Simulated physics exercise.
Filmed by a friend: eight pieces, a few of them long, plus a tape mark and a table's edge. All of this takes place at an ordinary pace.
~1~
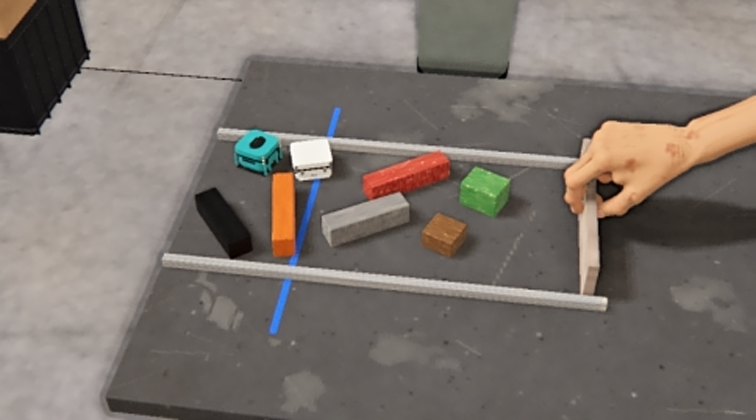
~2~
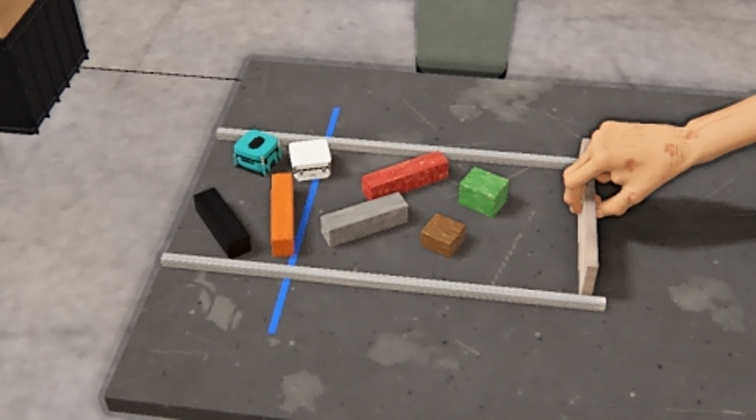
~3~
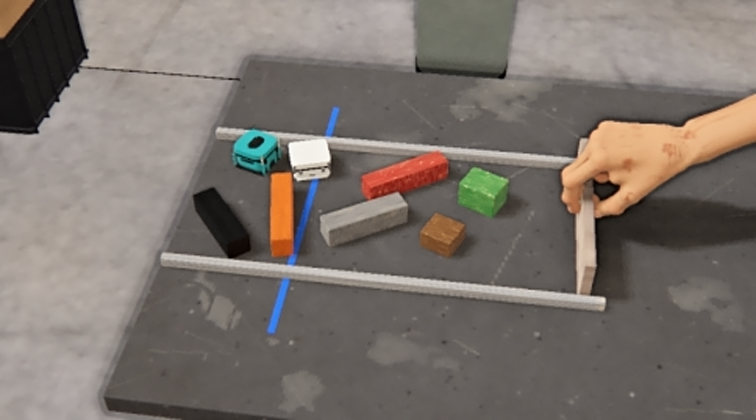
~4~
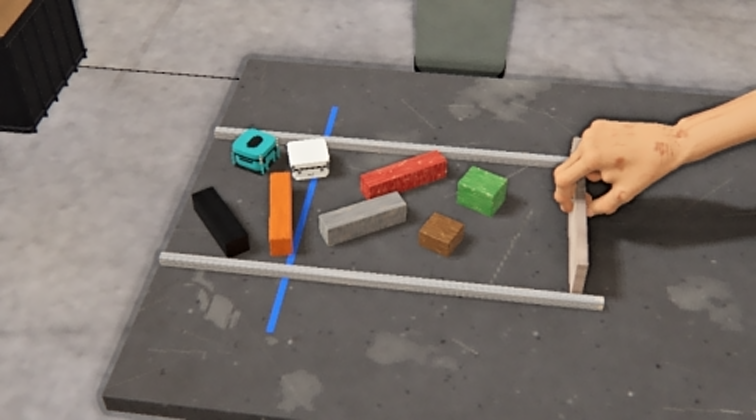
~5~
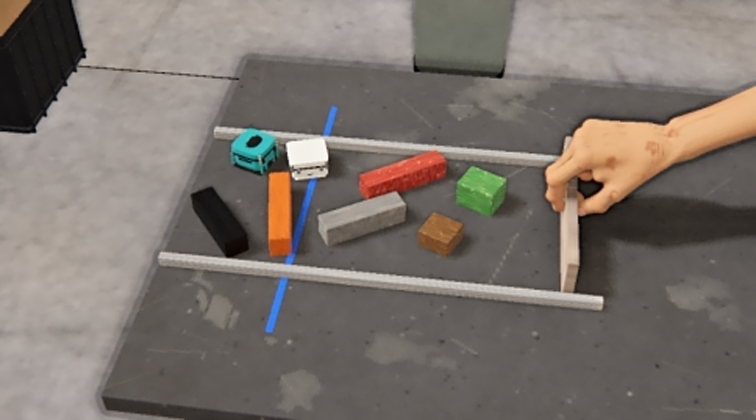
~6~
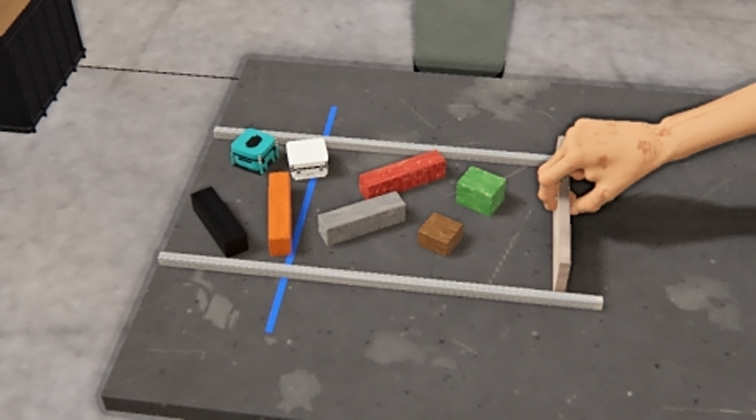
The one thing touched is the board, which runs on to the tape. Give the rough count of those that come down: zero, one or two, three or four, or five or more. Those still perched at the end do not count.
The push is going to knock off nothing at all.
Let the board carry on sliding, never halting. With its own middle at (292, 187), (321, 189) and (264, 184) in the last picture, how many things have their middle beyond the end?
Counts by place: 0 / 0 / 2.
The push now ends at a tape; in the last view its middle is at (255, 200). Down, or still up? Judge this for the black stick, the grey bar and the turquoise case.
The outcome is that the black stick goes down, the grey bar does not come off and the turquoise case goes down.
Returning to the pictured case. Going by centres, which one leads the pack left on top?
Foremost is the turquoise case.
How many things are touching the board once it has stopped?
Well, it touches 3.
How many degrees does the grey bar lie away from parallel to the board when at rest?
About 5° out of line.
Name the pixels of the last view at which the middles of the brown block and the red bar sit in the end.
Near (281, 224) and (278, 164).
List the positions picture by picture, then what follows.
Black stick (223, 223); turquoise case (258, 153); orange bar (284, 214); board (588, 215); tape (310, 206), in the first frame.
Turquoise case (257, 153); white case (310, 161), in the second frame.
Orange bar (282, 213); board (585, 214), in the third frame.
Black stick (220, 222); red bar (404, 176), in the fourth frame.
Turquoise case (255, 152); green block (481, 191), in the fifth frame.
Black stick (219, 221); turquoise case (254, 152); orange bar (280, 212); board (561, 212); tape (306, 205), in the sixth frame.
Early on, none off yet; black stick at rest near (219, 221); turquoise case at rest near (254, 152); orange bar at rest near (280, 212).
A while later, none off yet; black stick at rest near (219, 221); turquoise case at rest near (254, 152); orange bar moving near (276, 213).
Finally, the number that fall off is zero.
